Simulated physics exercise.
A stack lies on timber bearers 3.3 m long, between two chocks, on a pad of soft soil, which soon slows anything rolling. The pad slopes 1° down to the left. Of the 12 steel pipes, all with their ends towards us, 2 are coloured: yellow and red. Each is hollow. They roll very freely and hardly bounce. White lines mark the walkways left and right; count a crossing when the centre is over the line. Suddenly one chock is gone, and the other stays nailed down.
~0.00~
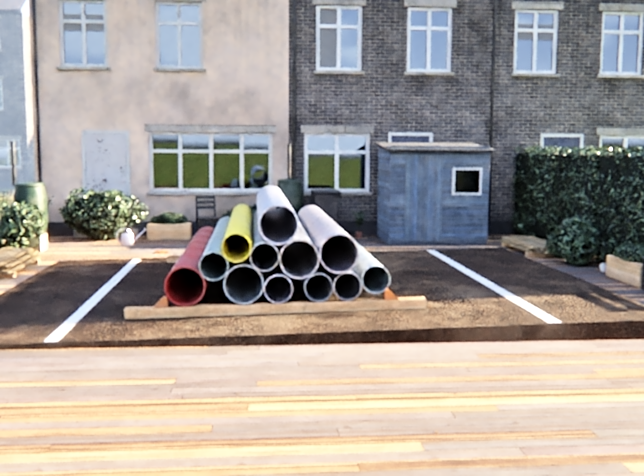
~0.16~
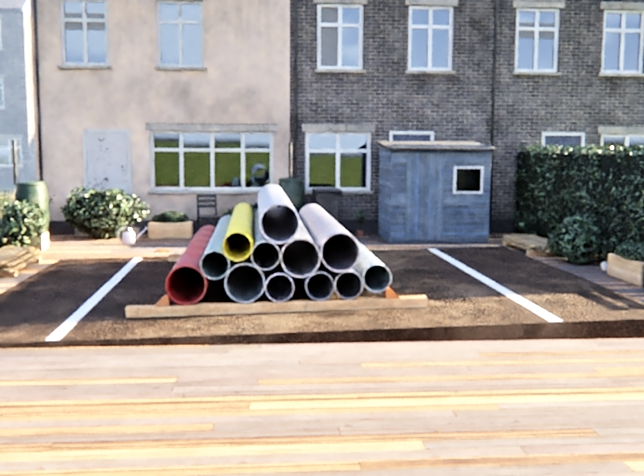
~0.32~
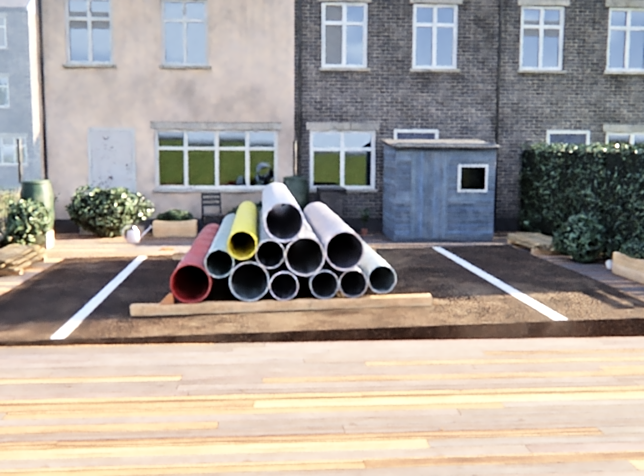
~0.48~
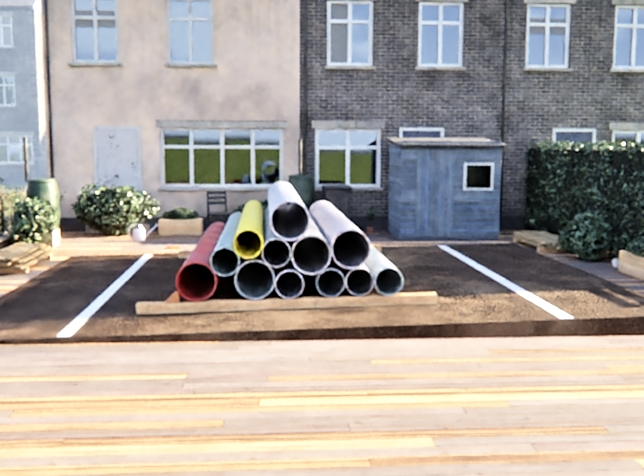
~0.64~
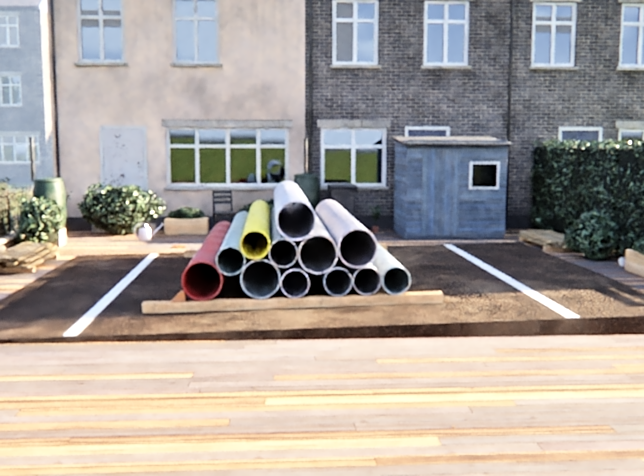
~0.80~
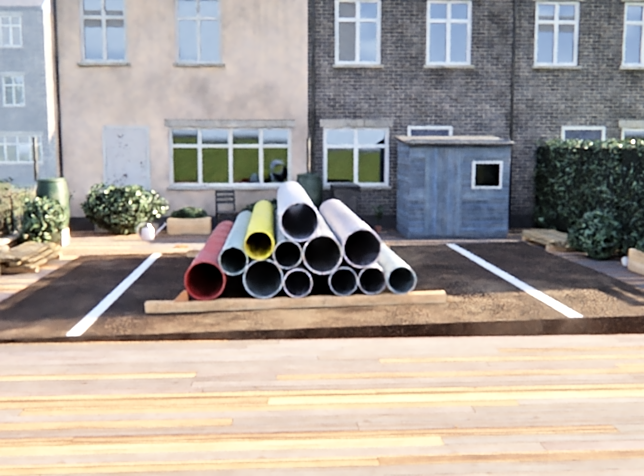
Stack of grey, yellow and red pipes resting motionless outside houses as the right chock disappears and the view drifts left.
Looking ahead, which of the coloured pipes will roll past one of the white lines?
The yellow one stops short; the red one keeps its middle inside the lines.
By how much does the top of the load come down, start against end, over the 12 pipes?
Some 35 cm lower.
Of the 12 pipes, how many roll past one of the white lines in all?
In all, 0.
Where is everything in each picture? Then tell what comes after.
Yellow at (236, 248), red at (185, 287); both chocks in; lines at (72, 321) and (525, 305); the pad slopes 1° down to the left; 6 of the 12 form the bottom row, in the first picture.
Yellow at (238, 246), red at (186, 286), in the second picture.
Yellow at (242, 245), red at (191, 284); right chock gone, in the third picture.
Yellow at (248, 244), red at (196, 282), in the fourth picture.
Yellow at (255, 245), red at (202, 281), in the fifth picture.
Yellow at (259, 245), red at (205, 281); lines at (93, 315) and (546, 299), in the sixth picture.
After 1.1 s, yellow is up on others, 125 cm from the bearers' left end, rolling left; red is on the bearers, 65 cm from the bearers' left end; 0 past a line.
At rest (7.9 s), yellow is up on others, 125 cm from the bearers' left end; red is on the bearers, 65 cm from the bearers' left end; 0 past a line.
